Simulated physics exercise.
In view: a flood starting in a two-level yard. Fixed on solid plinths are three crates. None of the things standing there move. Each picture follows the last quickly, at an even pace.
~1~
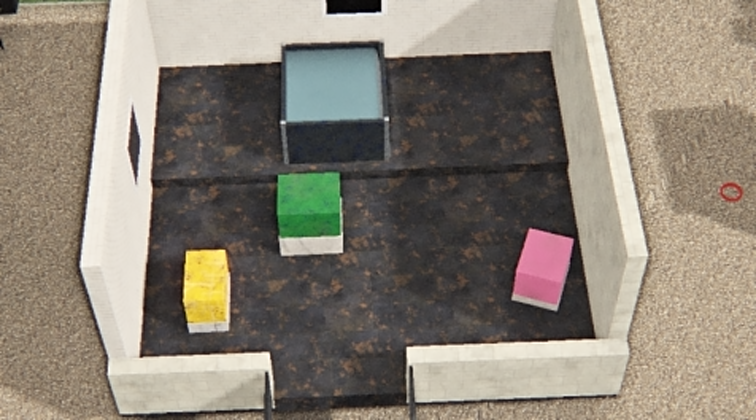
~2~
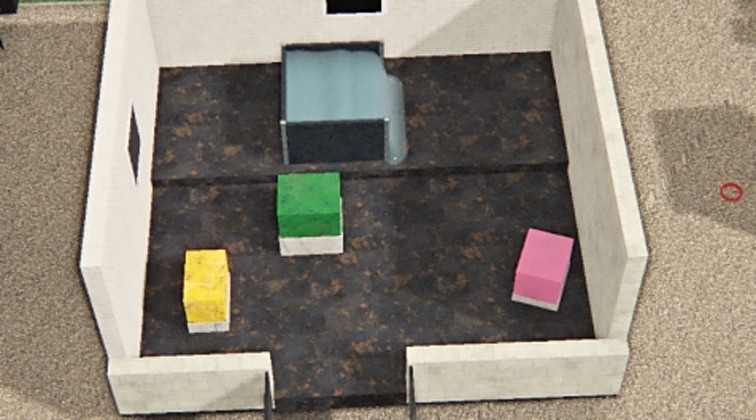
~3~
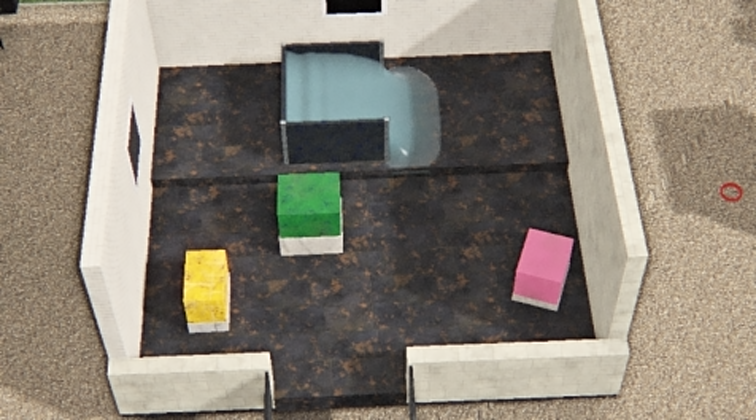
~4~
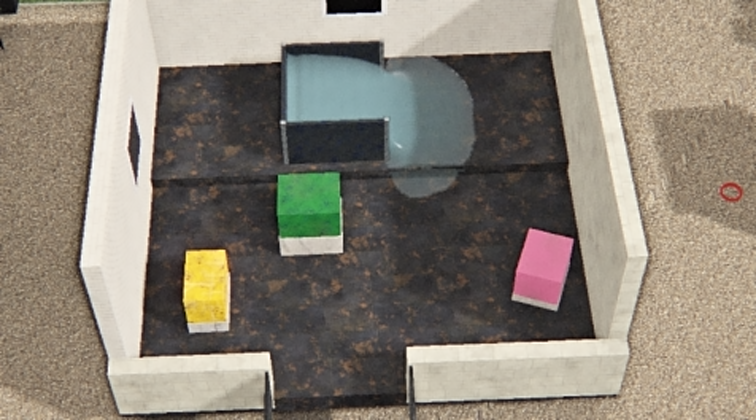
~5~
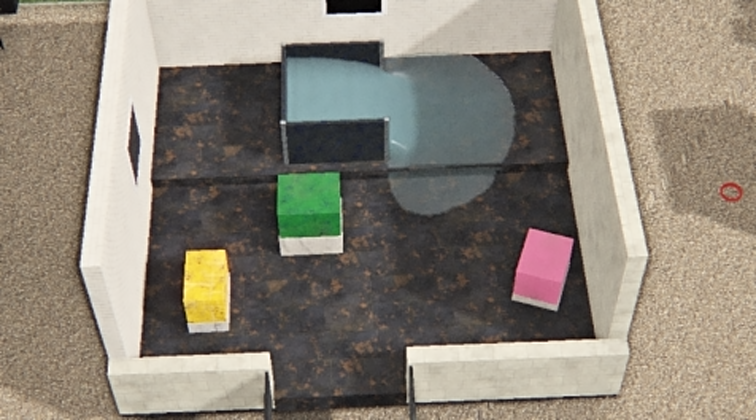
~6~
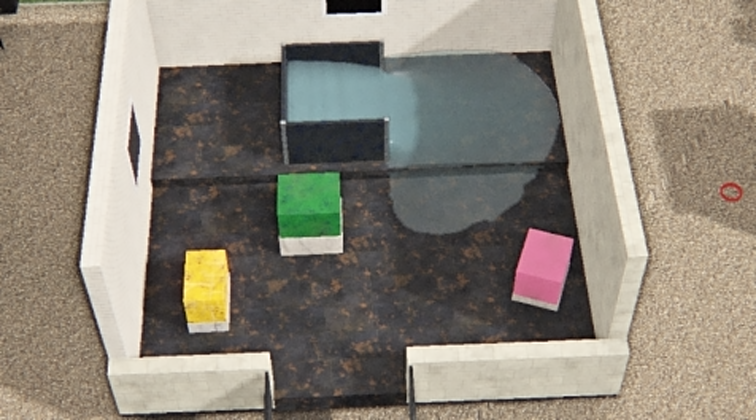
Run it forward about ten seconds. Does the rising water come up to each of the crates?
My prediction: Pink crate: Too low, green crate: High enough, yellow crate: High enough.
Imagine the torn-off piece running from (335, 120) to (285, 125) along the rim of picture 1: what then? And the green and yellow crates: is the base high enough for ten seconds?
First the green: It gets reached; then the yellow: It is never reached.
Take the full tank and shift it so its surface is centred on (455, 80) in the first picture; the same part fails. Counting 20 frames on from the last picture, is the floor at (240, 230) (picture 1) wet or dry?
By that frame the spot is left unwetted.
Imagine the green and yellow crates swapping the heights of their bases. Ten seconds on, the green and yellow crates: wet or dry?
After the swap the green crate avoids the flood while the yellow crate avoids the flood.
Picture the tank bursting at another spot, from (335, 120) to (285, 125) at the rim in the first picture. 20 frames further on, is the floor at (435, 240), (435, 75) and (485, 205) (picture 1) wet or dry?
Order as asked: Swamped, untouched, swamped.
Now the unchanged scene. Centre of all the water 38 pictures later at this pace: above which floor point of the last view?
Roughly (388, 222).
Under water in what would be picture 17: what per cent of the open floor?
Close to 30 percent, by my reckoning.
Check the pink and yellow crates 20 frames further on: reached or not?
Note - pink hit, yellow spared.
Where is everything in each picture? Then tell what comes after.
The first frame shows the open tank at (334, 85) is whole and still.
In the second frame, water pours out at (382, 105) and has run to (391, 162).
In the third frame, the front is at (419, 167), out from the gap at (382, 108).
In the fourth frame, the front is at (444, 184), out from the gap at (382, 110).
In the fifth frame, the front is at (506, 98), out from the gap at (382, 110).
In the sixth frame, the front is at (553, 125), out from the gap at (382, 111).
A moment on, water covers 30 % of the floor; the pink crate water round its plinth, the green crate not reached, the yellow crate not reached.
Next, water covers 30 % of the floor; the pink crate water round its plinth, the green crate not reached, the yellow crate not reached.
Then, water covers 50 % of the floor; the pink crate water round its plinth, the green crate not reached, the yellow crate not reached.
Later, water covers 80 % of the floor; the pink crate water round its plinth, the green crate water round its plinth, the yellow crate water round its plinth.
In the end, water covers 85 % of the floor; the pink crate was topped, the green crate stayed above the water, the yellow crate stayed above the water.
